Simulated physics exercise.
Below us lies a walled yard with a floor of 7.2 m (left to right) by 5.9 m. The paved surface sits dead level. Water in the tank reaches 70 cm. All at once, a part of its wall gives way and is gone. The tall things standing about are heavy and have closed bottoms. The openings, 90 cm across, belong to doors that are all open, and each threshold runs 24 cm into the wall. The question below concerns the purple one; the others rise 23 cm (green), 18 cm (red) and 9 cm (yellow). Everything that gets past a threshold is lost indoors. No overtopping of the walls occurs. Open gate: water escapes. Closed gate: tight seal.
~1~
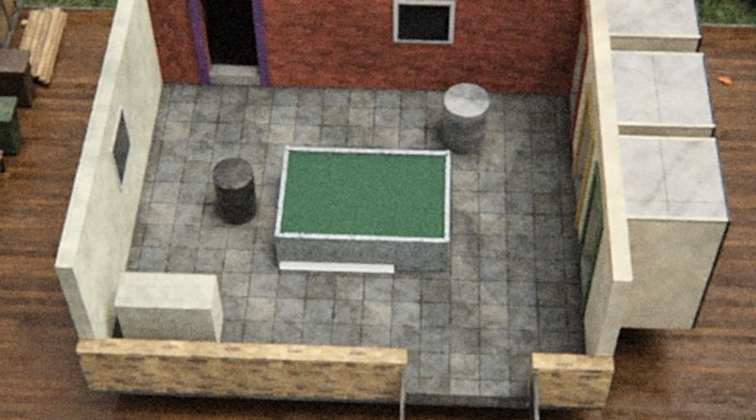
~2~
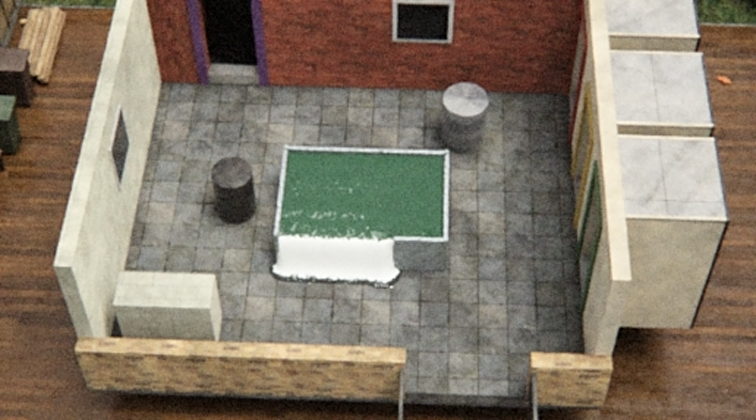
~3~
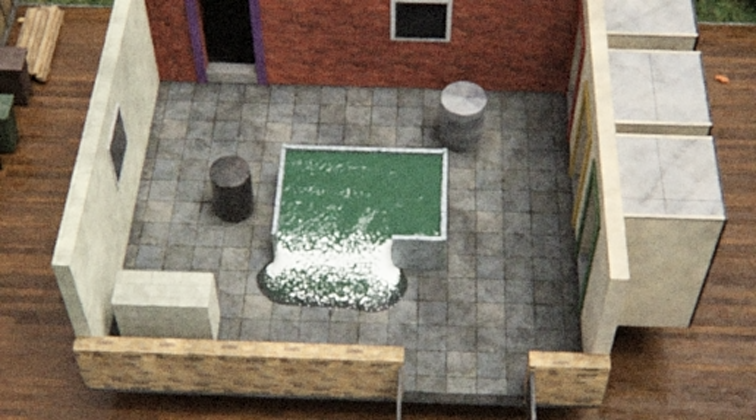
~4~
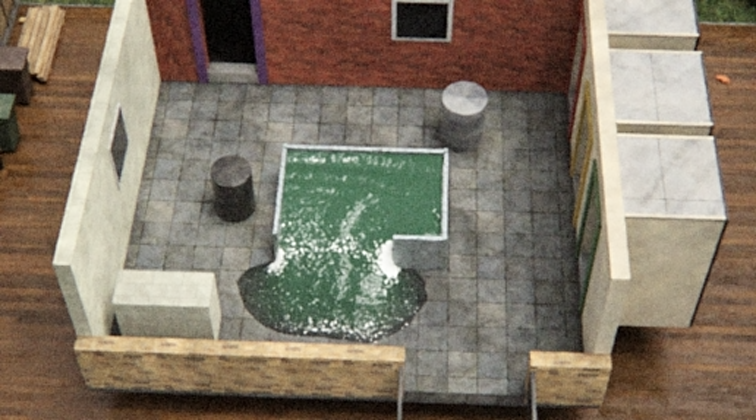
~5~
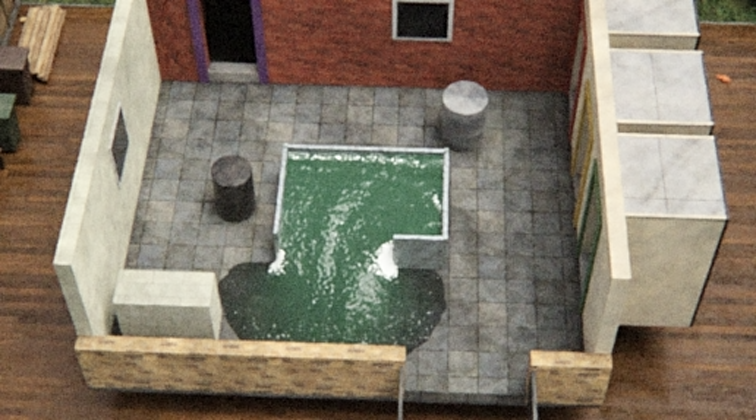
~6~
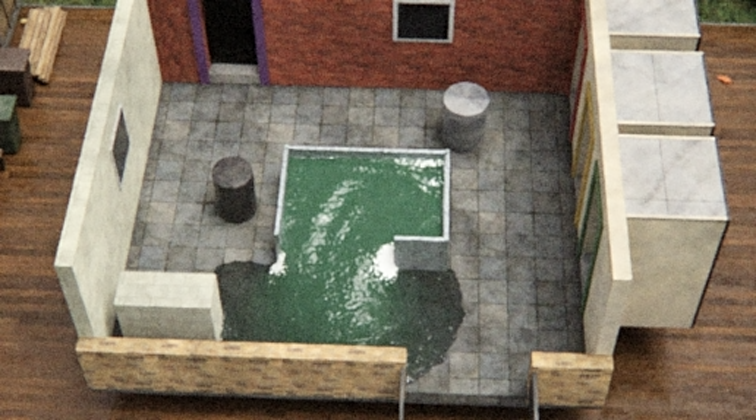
A walled yard with a raised tank of green water sat still until part of the tank's front wall gave way, and water poured out in white froth, spreading across the gray paving toward the viewer.
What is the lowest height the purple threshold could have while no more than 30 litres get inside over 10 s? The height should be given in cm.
9 cm.
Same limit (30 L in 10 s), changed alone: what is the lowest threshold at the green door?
For the green door, about 8.0 cm.
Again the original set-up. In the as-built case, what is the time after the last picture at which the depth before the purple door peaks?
Around 5.0 s, give or take.
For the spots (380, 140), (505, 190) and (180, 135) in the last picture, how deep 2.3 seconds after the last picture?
First 0, then 0, then 0 cm.
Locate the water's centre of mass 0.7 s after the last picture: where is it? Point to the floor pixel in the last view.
At about (343, 273).
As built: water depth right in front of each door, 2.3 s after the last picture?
At the green door the depth is 10 cm, at red 0 cm, at purple 0 cm and at yellow 0 cm.
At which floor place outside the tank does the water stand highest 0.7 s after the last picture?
At about pixel (310, 374).
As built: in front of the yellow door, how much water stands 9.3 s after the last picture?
About 4.5 cm.
Then, 0.7 s after the last picture water covers 20 % of the floor, deepest (50 cm) near (310, 374); it has not reached the purple door.
Then, 2.3 s after the last picture water covers 45 % of the floor, deepest (47 cm) near (118, 367); it has not reached the purple door.
Then, 9.3 s after the last picture water covers 95 % of the floor, deepest (12 cm) near (435, 173); 8 cm at the purple door, 0 litres in over its 24 cm threshold.
At the purple door as built, the water peaked near 14 cm, 4.9 s after the last picture.
With a threshold of 8 cm, 44 litres would have come in within the 10 s; with 11.5 cm, 9 litres. So under 30 litres takes about 9 cm.
